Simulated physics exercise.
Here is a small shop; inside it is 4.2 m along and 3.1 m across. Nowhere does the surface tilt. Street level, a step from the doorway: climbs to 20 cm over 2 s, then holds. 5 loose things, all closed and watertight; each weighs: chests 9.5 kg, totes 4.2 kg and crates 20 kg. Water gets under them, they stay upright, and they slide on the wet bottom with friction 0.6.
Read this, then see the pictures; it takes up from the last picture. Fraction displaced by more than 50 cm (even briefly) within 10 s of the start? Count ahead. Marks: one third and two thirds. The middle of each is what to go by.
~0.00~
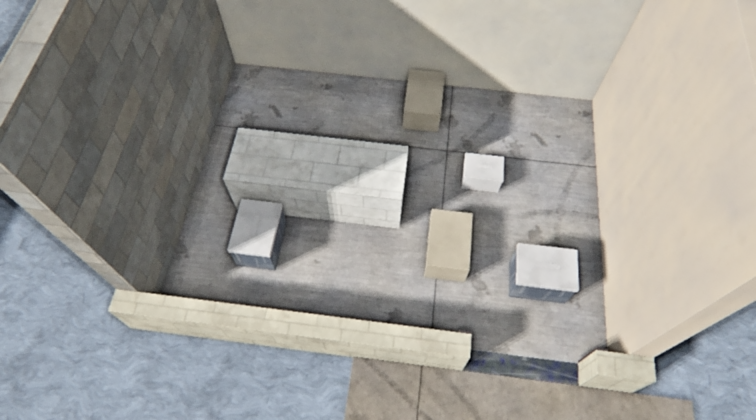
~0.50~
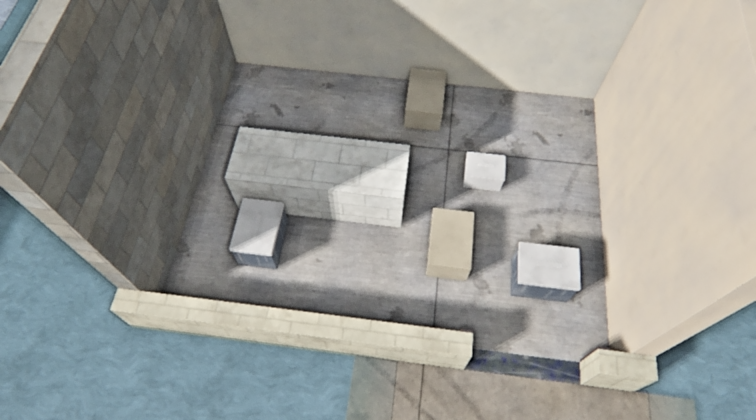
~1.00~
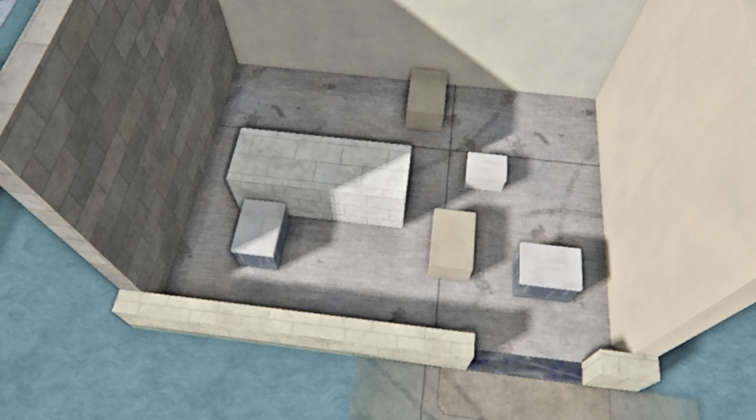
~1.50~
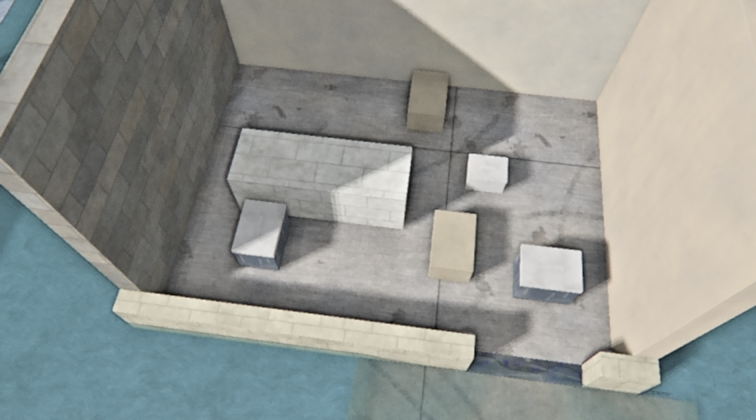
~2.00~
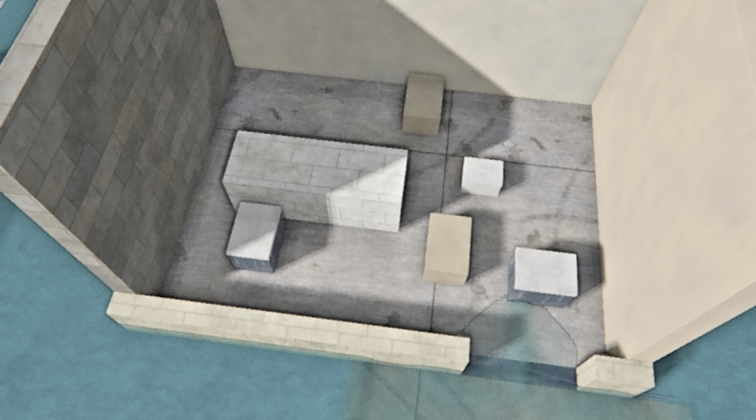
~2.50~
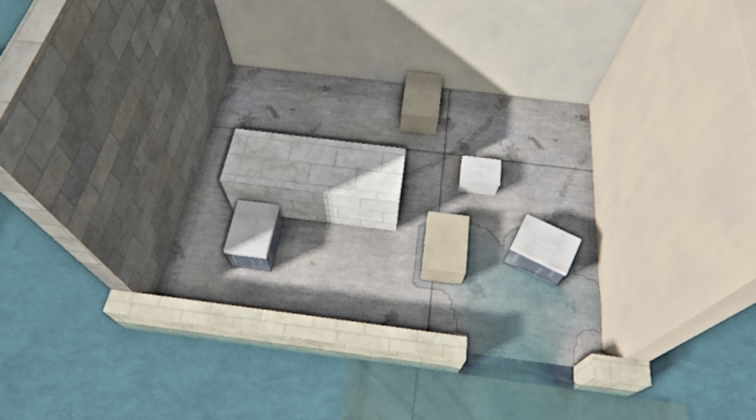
The count is mid-range.
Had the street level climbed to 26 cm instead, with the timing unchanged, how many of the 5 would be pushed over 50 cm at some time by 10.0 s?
Then 3 of them.
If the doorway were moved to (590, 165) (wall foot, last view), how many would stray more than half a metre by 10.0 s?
Result: 2 of them.
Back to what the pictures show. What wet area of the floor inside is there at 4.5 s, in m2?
Somewhere about 7.5 m2, give or take.
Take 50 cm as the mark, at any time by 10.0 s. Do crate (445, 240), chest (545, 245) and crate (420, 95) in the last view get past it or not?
One by one: Below; above; above.
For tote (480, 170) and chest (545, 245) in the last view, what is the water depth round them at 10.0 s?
I'd estimate 14 cm for the first and 12 cm for the second.
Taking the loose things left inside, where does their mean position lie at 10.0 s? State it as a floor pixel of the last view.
They're centred close to (303, 170).
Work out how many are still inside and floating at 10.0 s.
By my count, 4.
After 3.5 s 2 of 5 are over 50 cm from their spots; 0 afloat.
After 4.5 s 2 of 5 are over 50 cm from their spots; 2 afloat.
After 7.0 s 3 of 5 are over 50 cm from their spots; 2 afloat.
After 10.0 s 3 of 5 are over 50 cm from their spots, and 3 have been at some point; 4 afloat.
